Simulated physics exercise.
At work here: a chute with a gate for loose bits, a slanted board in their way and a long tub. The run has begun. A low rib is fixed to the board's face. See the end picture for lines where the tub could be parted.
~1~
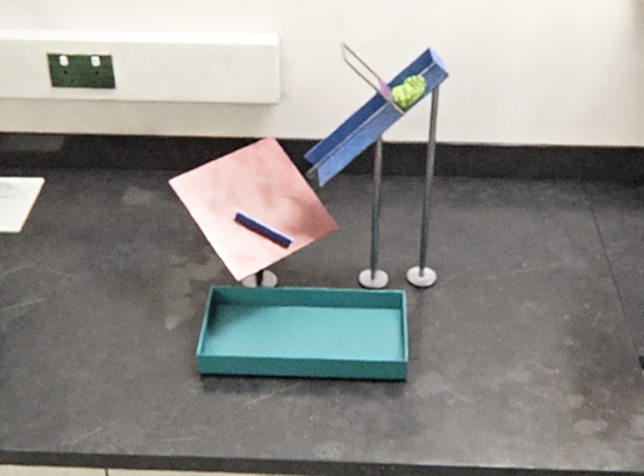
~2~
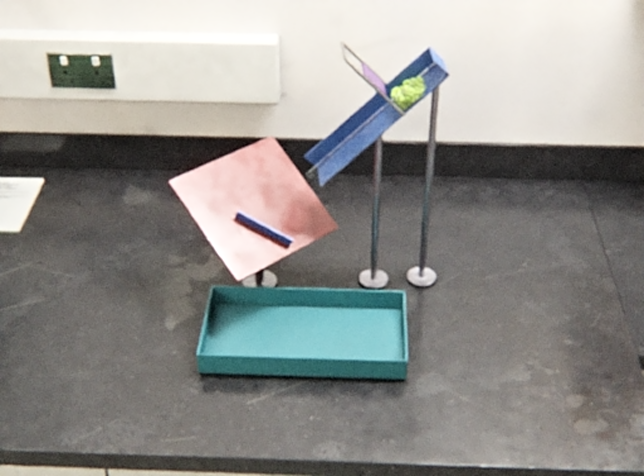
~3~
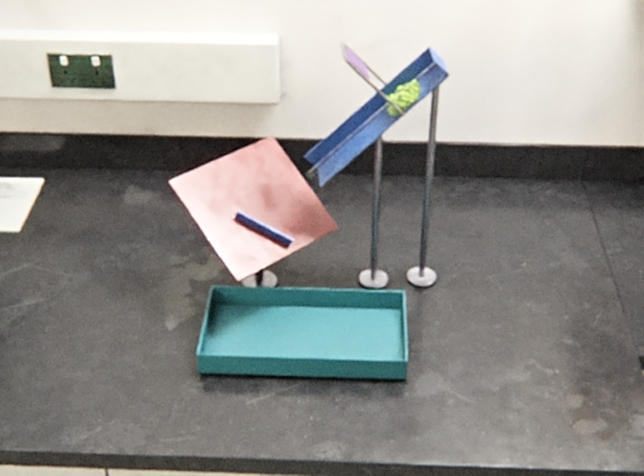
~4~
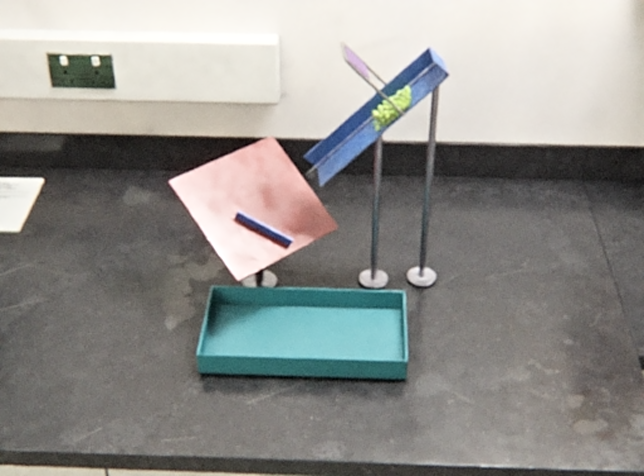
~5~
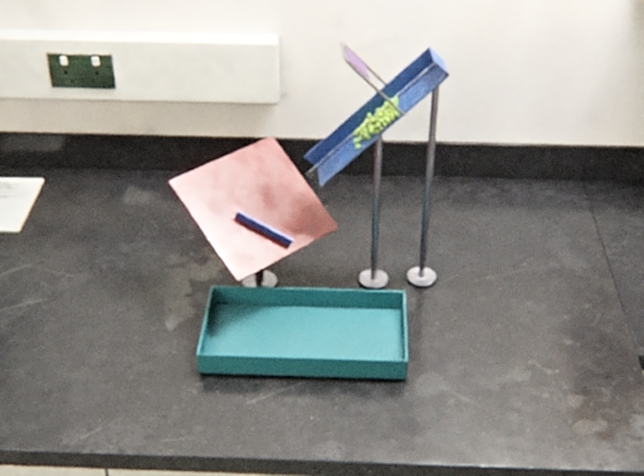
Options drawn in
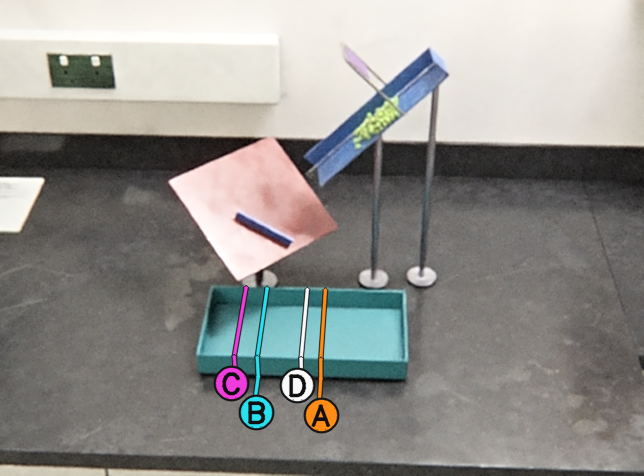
The clip opens on a blue chute holding a clump of small green pieces behind a gate, above a tilted pinkish board with a dark blue rib and an empty teal tub. The gate shifts upward, and the green pieces slide down the chute to the left, spreading into a longer streak partway along it.
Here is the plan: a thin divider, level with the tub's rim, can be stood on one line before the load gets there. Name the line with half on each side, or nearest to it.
A.
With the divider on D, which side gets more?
Right.
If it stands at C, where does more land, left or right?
The right side.
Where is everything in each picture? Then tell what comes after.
The first frame shows load behind the gate at (405, 94), dried peas; lip of the chute at (319, 177), sloping fairly steeply.
The second frame shows middle of the board at (256, 205), tilted fairly steeply; middle of its low edge at (290, 253); of its high edge at (222, 157).
The third frame shows front corners of the tub at (198, 354) and (407, 361), empty; front of the load at (390, 109).
The fourth frame shows middle of the load at (392, 112); its front at (376, 123), about a quarter of the way to the lip; rib from (238, 211) to (294, 240).
The fifth frame shows middle of the load at (378, 123); its front at (356, 141), about half of the way to the lip.
On the marked copy, line A crosses the front rim at (320, 358); line B crosses the front rim at (257, 356); line C crosses the front rim at (234, 355); line D crosses the front rim at (301, 357).
If A is chosen, of what is caught, about half on the left of the divider, about half on the right.
If B is chosen, of what is caught, a small part on the left of the divider, nearly all on the right.
If C is chosen, of what is caught, a stray few on the left of the divider, nearly all on the right.
If D is chosen, of what is caught, a small part on the left of the divider, nearly all on the right.
